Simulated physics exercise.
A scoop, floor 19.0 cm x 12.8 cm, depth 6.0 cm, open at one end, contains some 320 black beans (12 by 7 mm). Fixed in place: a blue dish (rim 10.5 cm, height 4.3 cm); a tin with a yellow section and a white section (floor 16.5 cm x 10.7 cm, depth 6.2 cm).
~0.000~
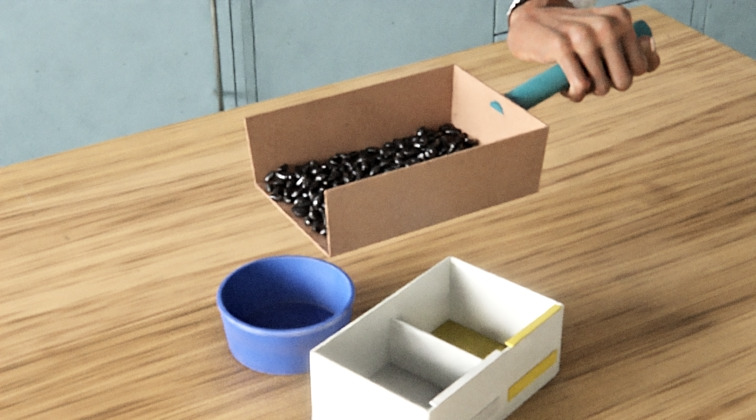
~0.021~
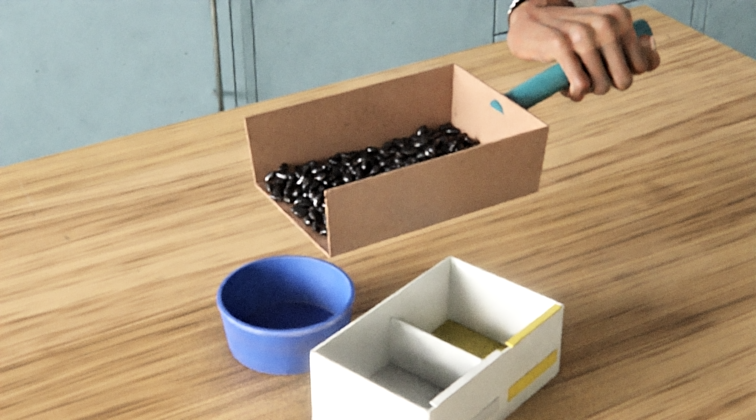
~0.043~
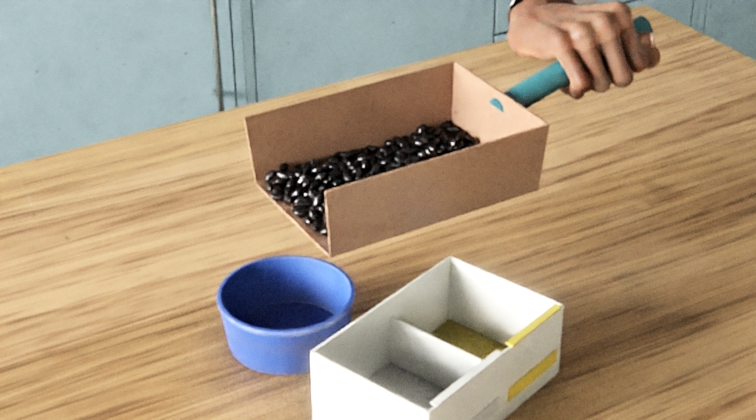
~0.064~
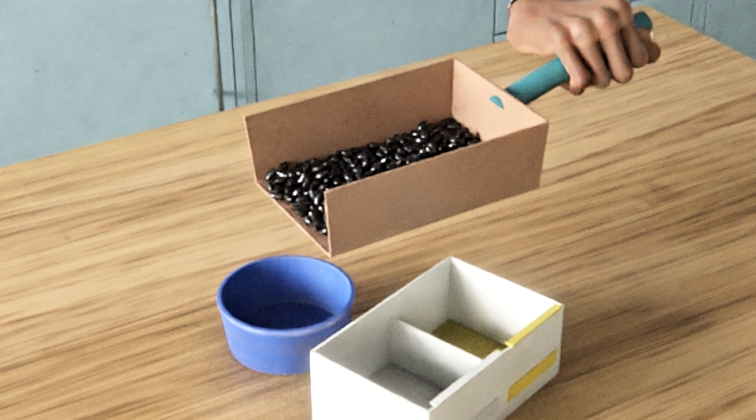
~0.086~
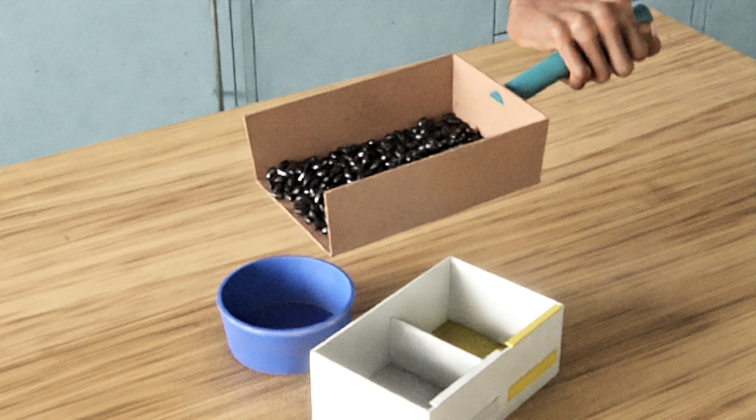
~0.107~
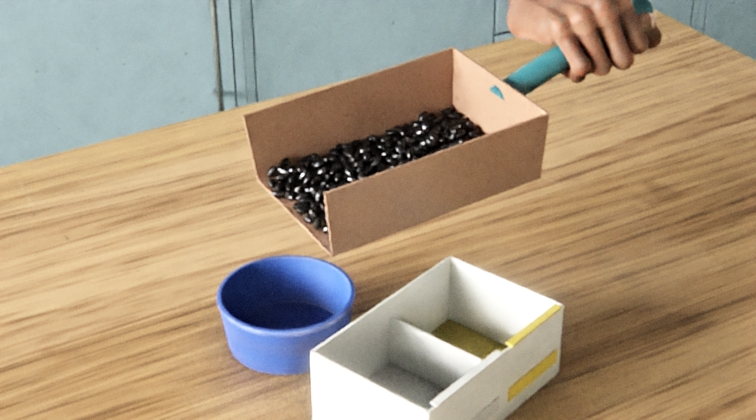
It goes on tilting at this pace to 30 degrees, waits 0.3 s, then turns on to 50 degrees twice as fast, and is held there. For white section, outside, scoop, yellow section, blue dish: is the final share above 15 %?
In the white section: Below; outside everything: Below; in the scoop: Below; in the yellow section: Below; in the blue dish: Above.
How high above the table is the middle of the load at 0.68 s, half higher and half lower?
Roughly 12 cm.
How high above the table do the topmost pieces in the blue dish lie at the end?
About 4.5 cm.
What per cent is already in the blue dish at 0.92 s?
Some 85 per cent.
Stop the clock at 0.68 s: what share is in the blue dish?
Near 40 per cent so far.
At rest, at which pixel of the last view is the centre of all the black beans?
At about (278, 327).
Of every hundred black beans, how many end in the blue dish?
About 95 per cent.
After 0.42 s, tilt 29 degrees; scoop 95 %, in the air 5 %; middle of all pieces near (390, 134).
After 0.68 s, tilt 30 degrees; scoop 45 %, blue dish 40 %, in the air 15 %; middle of all pieces near (326, 232).
After 0.92 s, tilt 46 degrees; outside 5 %, scoop 10 %, blue dish 85 %, in the air 5 %; middle of all pieces near (283, 308).
After 1.15 s, tilt 50 degrees; outside 5 %, blue dish 95 %; middle of all pieces near (276, 324).
At rest (1.7 s), white section 0 %, outside 5 %, scoop 0 %, yellow section 0 %, blue dish 95 %.
